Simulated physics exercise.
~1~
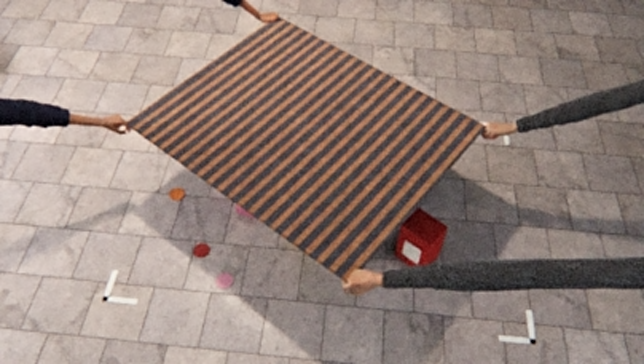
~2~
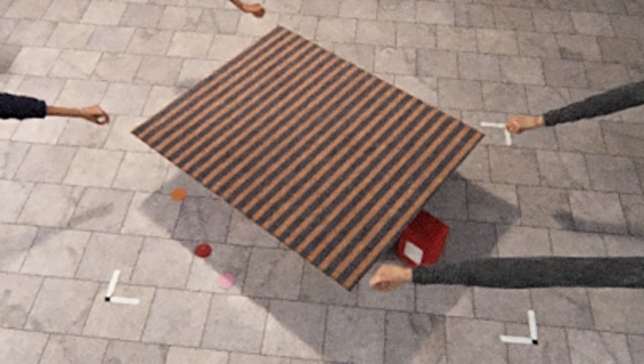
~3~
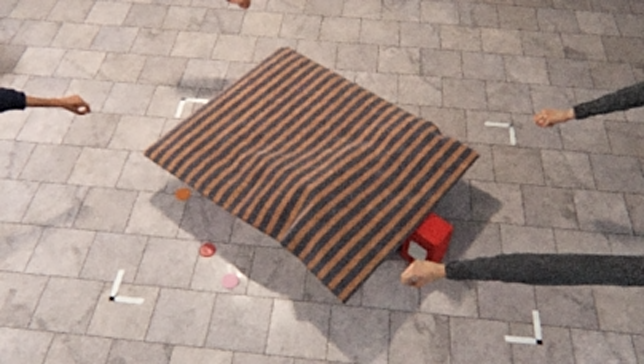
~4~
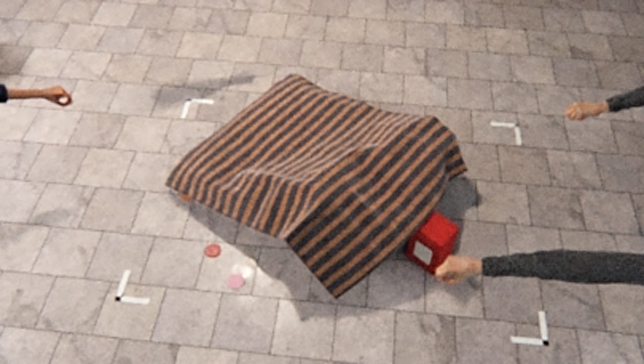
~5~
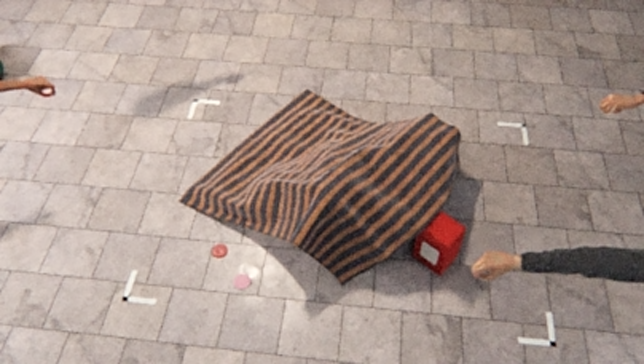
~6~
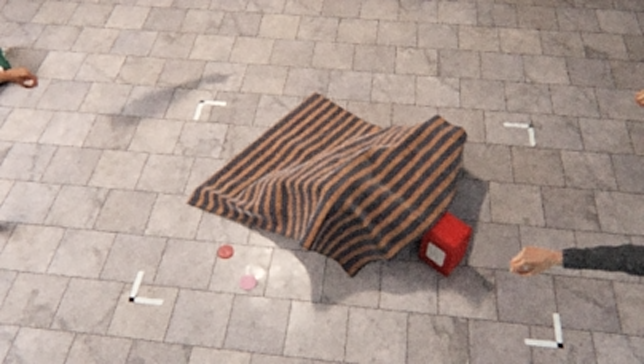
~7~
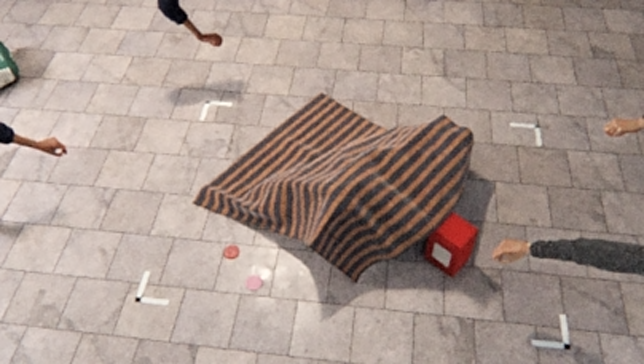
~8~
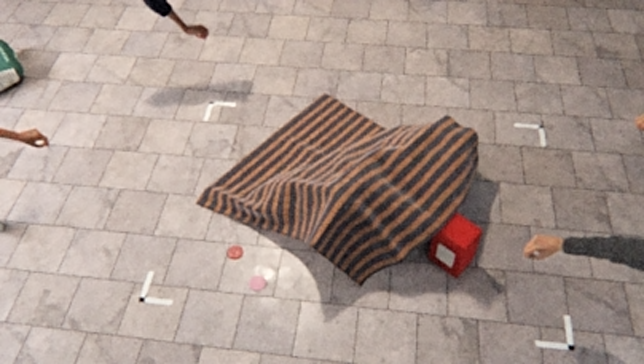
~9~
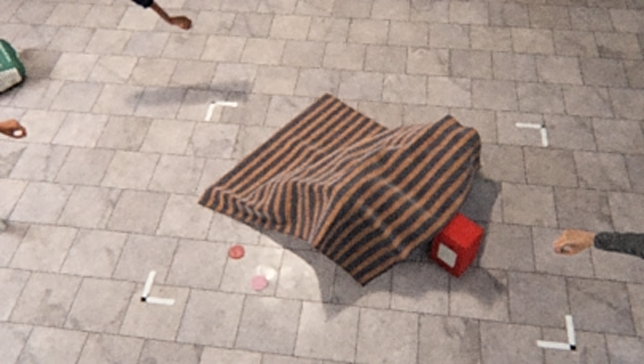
Hands releasing a striped blanket that sinks over an orange disc and settles in humps, leaving red and pink discs uncovered.
